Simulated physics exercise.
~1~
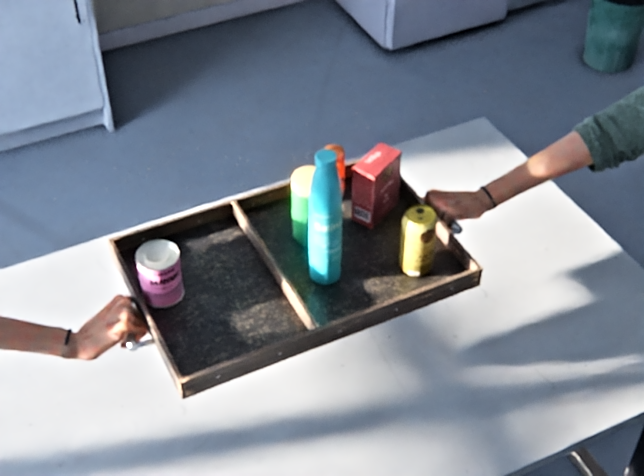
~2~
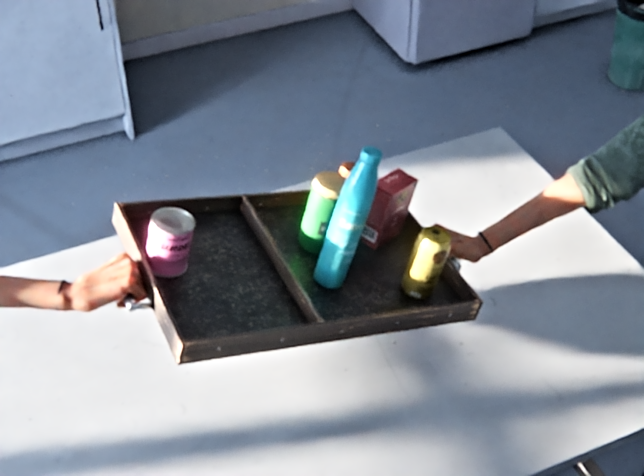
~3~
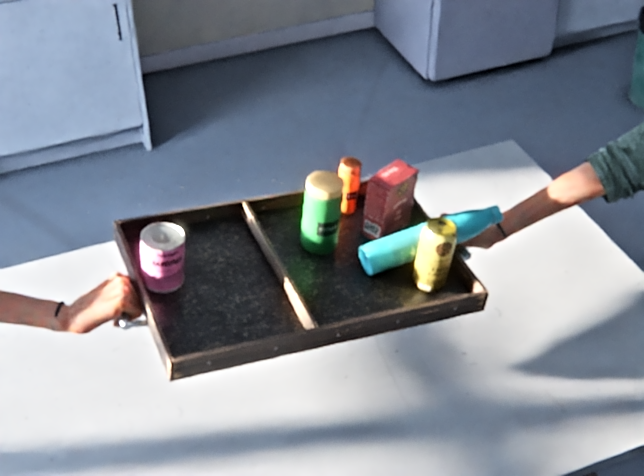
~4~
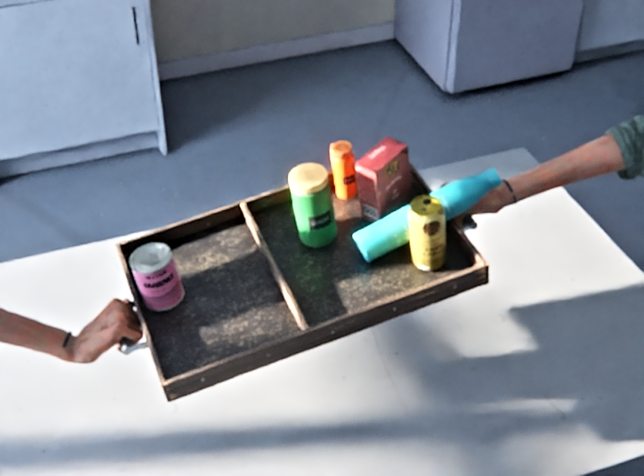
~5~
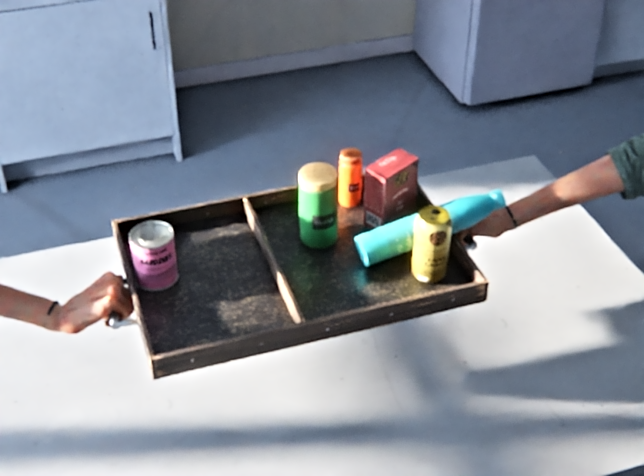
Above a white table, two hands tilt a tray, and the turquoise bottle topples right and stays down.
